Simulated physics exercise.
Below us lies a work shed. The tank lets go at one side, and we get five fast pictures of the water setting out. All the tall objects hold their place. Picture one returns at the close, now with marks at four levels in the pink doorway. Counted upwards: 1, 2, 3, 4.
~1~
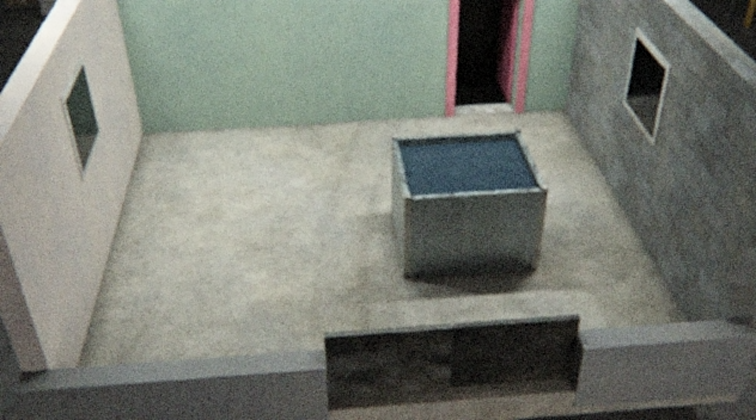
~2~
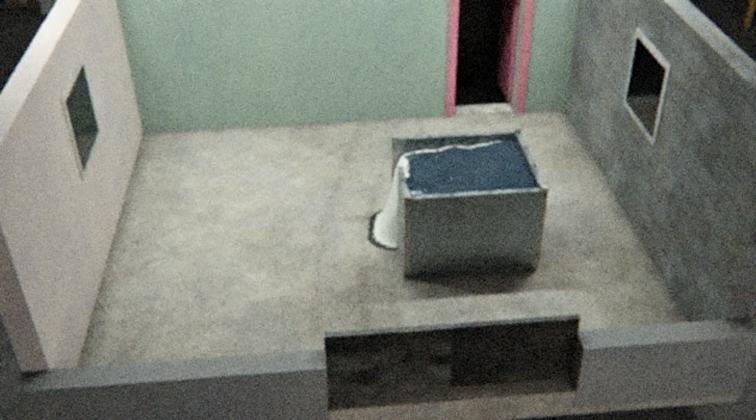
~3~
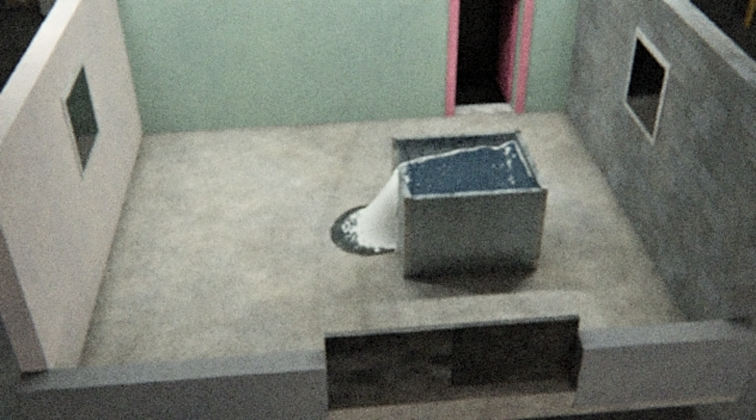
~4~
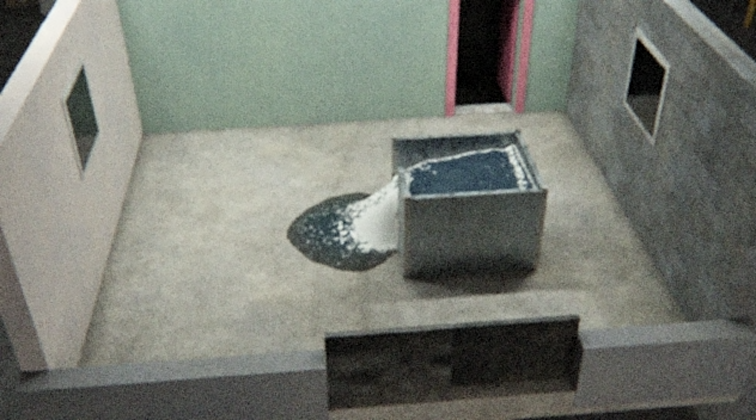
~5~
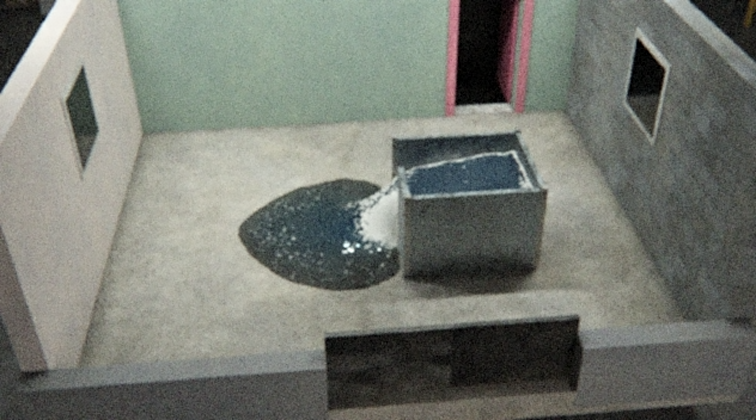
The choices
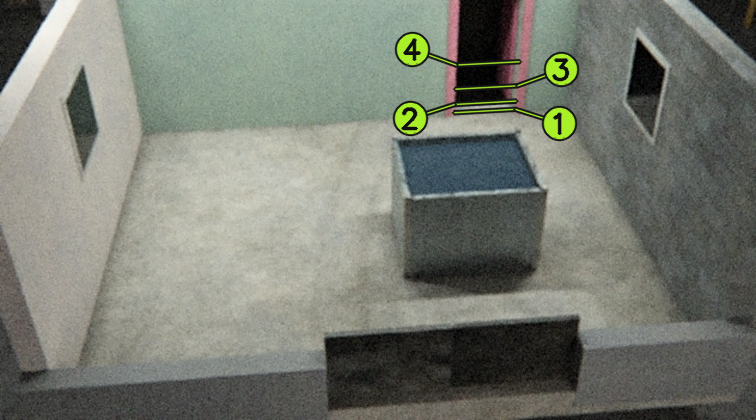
Water pours from the left side of a square tank and spreads leftward across the floor.
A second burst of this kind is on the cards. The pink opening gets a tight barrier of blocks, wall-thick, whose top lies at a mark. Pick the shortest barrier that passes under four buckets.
Take 1.
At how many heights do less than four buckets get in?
All four.
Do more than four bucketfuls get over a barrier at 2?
No, that is safe.
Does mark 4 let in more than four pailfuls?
No, that is safe.
In lime, 1 at (484, 111); 2 at (485, 102); 3 at (486, 87); 4 at (488, 63); from the bottom up 1, 2, 3, 4.
If 1 is chosen, a splash gets over, under a bucket.
If 2 is chosen, nothing gets over.
If 3 is chosen, nothing gets over.
If 4 is chosen, nothing gets over.
